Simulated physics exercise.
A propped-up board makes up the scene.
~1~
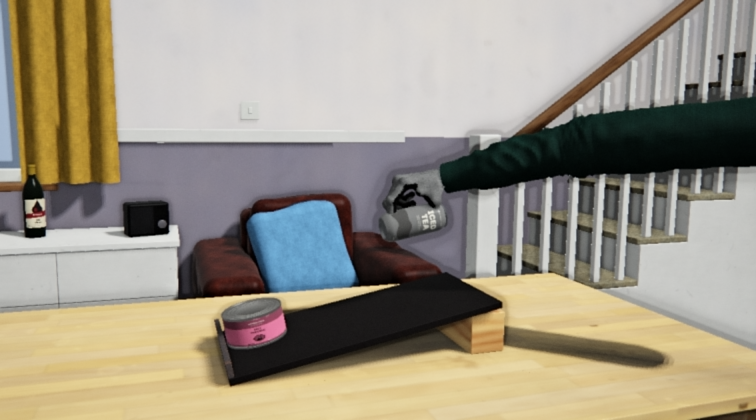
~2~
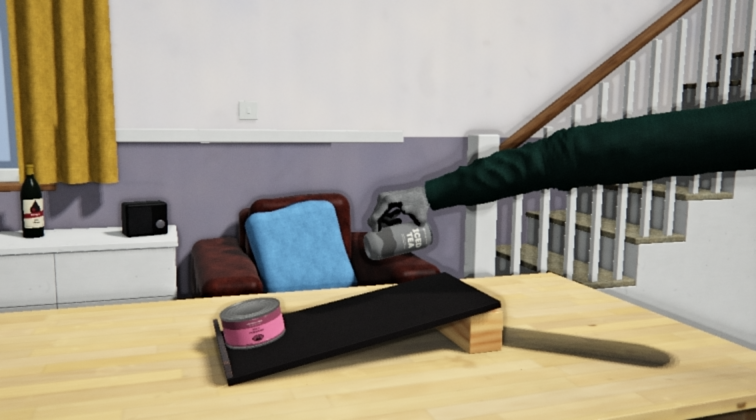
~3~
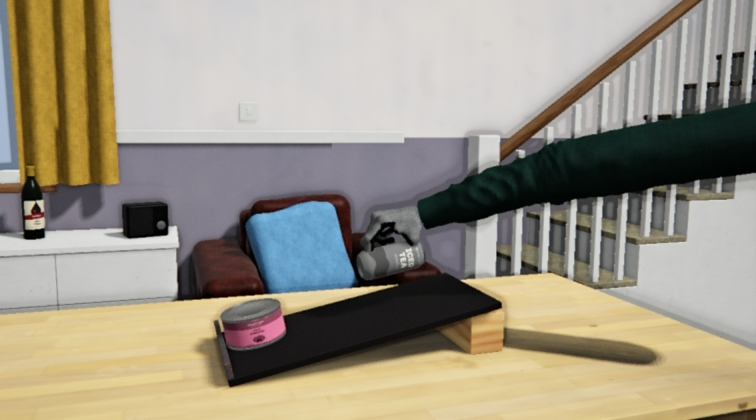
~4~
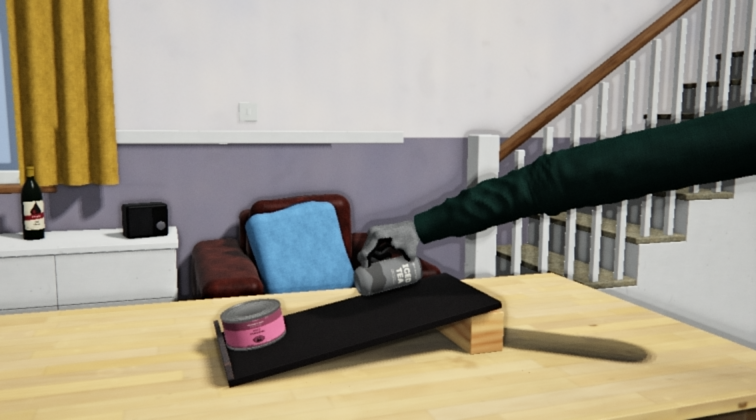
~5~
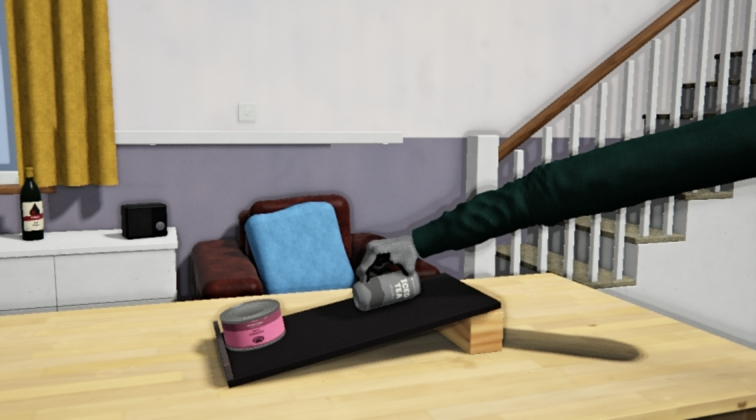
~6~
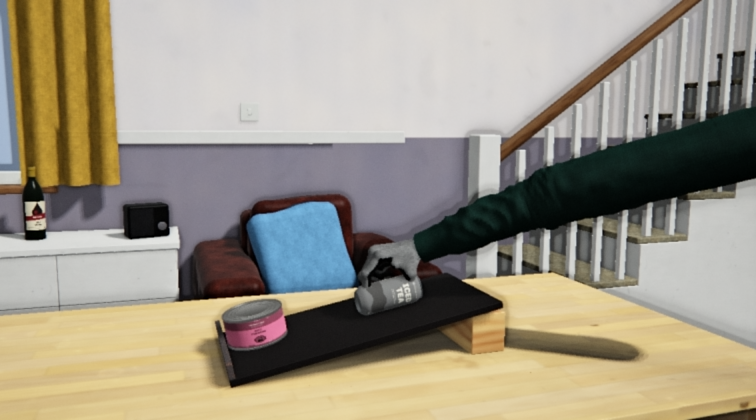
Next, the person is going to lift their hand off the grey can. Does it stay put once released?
Yes, I think it is unmoved by the slope.
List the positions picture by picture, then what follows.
The first picture shows on its way; grey can (412, 222); pink tub (254, 323).
The second picture shows on its way; grey can (398, 240); pink tub (253, 323).
The third picture shows on its way; grey can (391, 259); pink tub (254, 324).
The fourth picture shows on its way; grey can (388, 275); pink tub (254, 324).
The fifth picture shows on its way; grey can (386, 289); pink tub (253, 324).
The sixth picture shows in place under the hand; grey can (388, 294); pink tub (255, 324).
Then, 0.10 s past the last view, nothing moves.
Then, 0.40 s past the last view, grey can resting near (388, 294).
Finally, both still in place. Final places as the last picture's camera would see them, grey can near (388, 294). The grey can remains at rest.
